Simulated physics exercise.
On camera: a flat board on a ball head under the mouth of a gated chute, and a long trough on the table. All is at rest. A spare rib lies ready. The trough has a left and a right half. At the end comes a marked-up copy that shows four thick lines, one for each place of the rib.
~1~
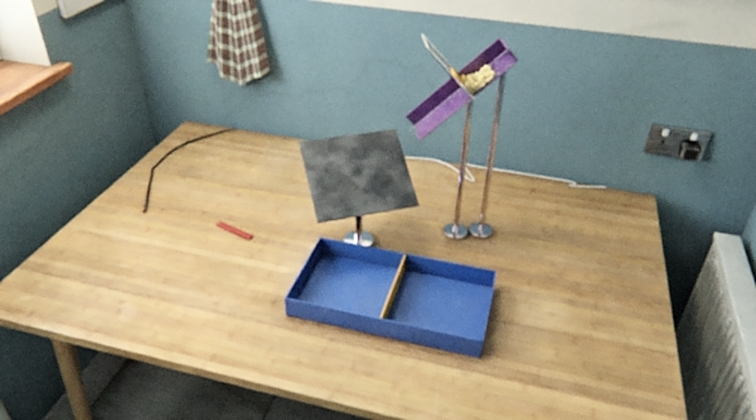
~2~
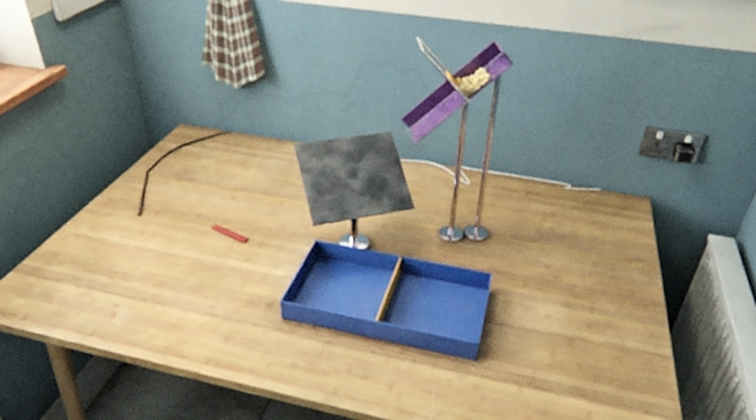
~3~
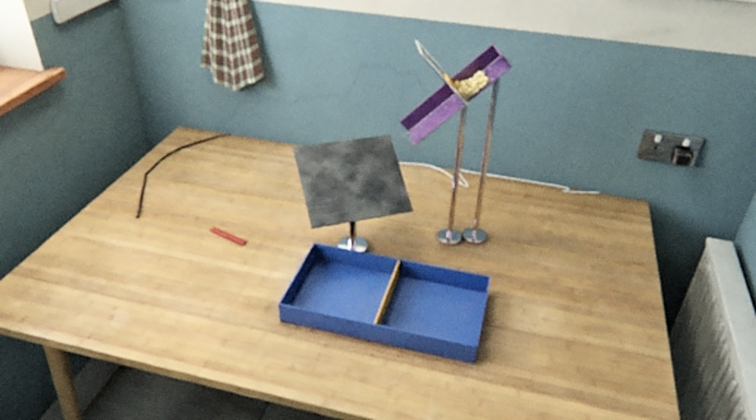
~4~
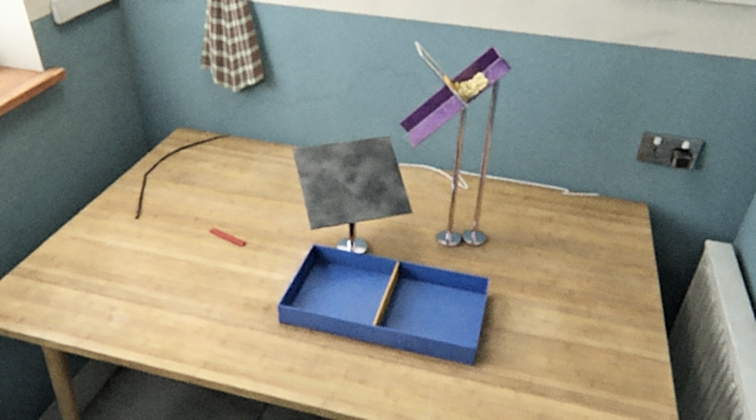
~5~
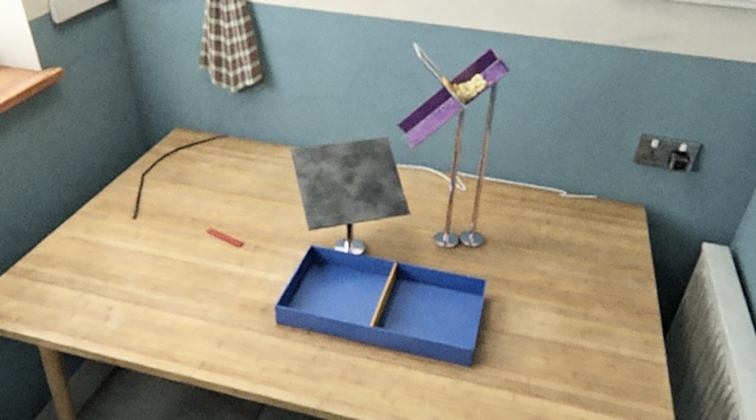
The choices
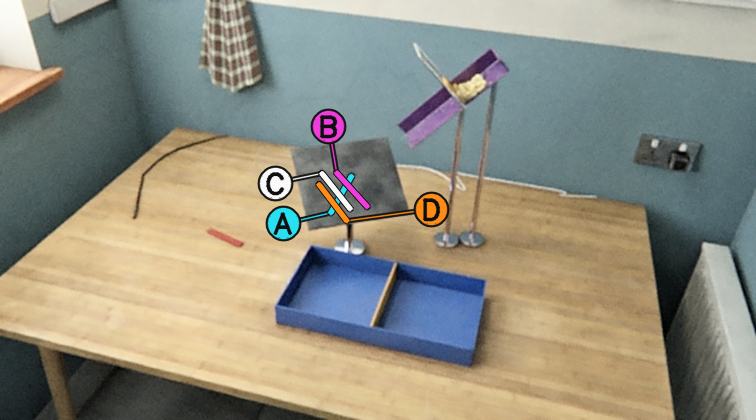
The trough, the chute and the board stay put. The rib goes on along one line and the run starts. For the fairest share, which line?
Take B.
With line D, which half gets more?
More lands on the left.
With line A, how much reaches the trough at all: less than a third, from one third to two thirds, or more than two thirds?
It is more than two thirds.
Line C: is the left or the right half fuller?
The left half.
On the marked copy, line A from (351, 176) to (330, 212); line B from (336, 172) to (367, 206); line C from (321, 173) to (350, 208); line D from (319, 184) to (346, 220).
If A is chosen, of what is caught, the larger part in the left half, about a tenth in the right.
If B is chosen, of what is caught, roughly half in the left half, roughly half in the right.
If C is chosen, of what is caught, the larger part in the left half, about a tenth in the right.
If D is chosen, of what is caught, the larger part in the left half, about a tenth in the right.
